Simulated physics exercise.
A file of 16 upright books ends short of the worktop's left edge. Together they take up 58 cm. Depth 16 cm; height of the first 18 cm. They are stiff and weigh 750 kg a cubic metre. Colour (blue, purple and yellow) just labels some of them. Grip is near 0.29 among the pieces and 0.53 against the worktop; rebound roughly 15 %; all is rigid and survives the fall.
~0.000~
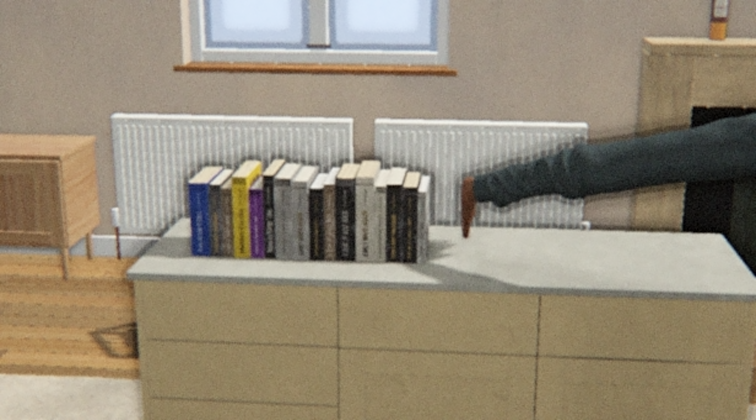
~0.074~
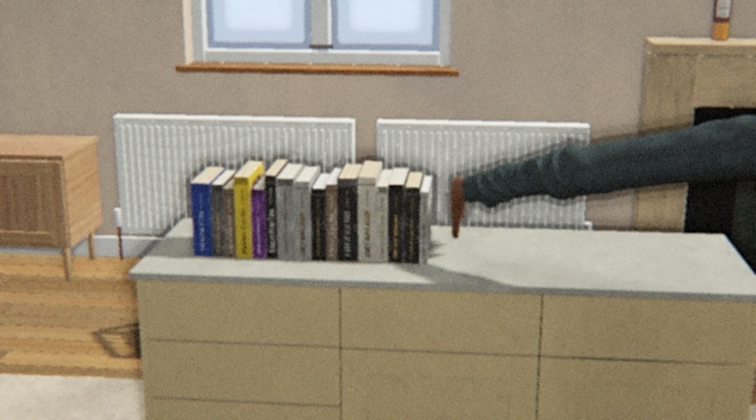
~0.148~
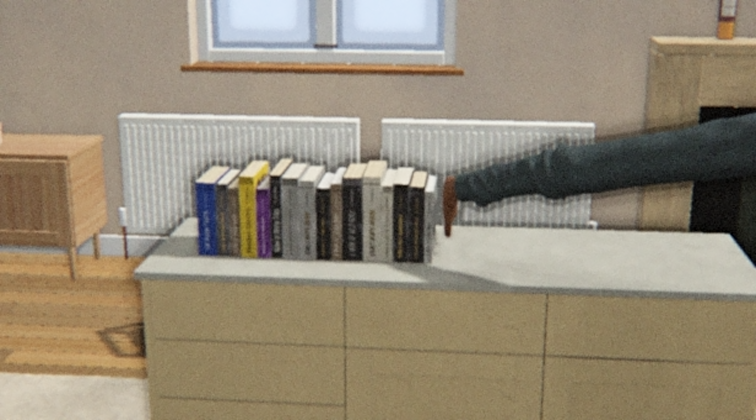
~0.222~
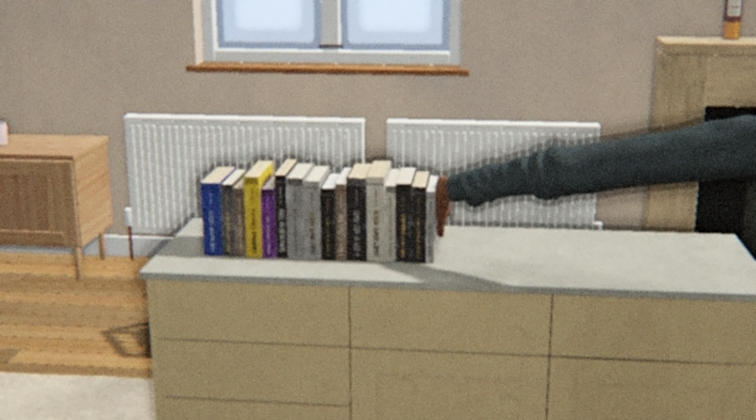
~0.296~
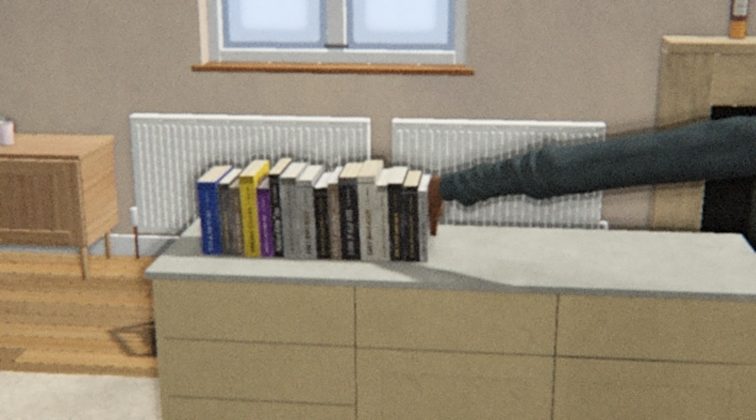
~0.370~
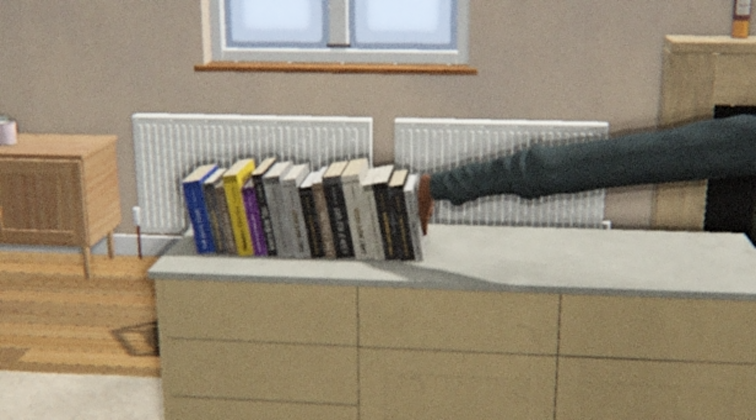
On a worktop, a hand moves left and pushes a row of books, which lean left.
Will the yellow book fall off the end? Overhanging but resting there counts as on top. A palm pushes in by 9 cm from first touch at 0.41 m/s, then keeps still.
The yellow book stays up there.
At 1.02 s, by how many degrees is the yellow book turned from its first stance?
Roughly 70°.
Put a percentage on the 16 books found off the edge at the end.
Roughly 10 per cent of them.
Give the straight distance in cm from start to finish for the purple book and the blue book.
Moved: Purple 10, blue 100.
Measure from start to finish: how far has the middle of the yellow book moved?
Some 20 cm.
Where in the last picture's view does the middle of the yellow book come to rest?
At about (196, 228).
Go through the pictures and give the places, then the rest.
In the first picture (places mark the middle of the side facing us; the camera pans a little), hand (474, 199) 8 cm from the first; yellow book (241, 218); purple book (256, 224); blue book (199, 220); nothing disturbed.
In the second picture, hand (464, 199) 52 mm from the first; yellow book (243, 218).
In the third picture, hand (456, 198) 21 mm from the first; yellow book (248, 218).
In the fourth picture, hand (449, 198) 9 mm in; yellow book (253, 218).
In the fifth picture, hand (442, 197) 39 mm in; yellow book (250, 217) shifted 21 mm; purple book (265, 223) shifted 22 mm; 16 disturbed, none off the edge.
In the sixth picture, hand (432, 196) 7 cm in; yellow book (238, 216) leaning 9°; blue book (199, 217) leaning 10°; purple book (254, 222) leaning 10°; 16 disturbed, none off the edge.
After 0.48 s, none of the 16 books off the edge, 16 disturbed; yellow book leaning 21°; blue book leaning 22°.
After 1.02 s, 1 of the 16 books off the edge; yellow book leaning 73°; blue book leaning 29°, 74 cm lower.
At rest (1.5 s), 2 of the 16 books off the edge; yellow book on its side; blue book on its side; purple book leaning 30°. As the last picture would show them, middles, yellow book near (196, 228).
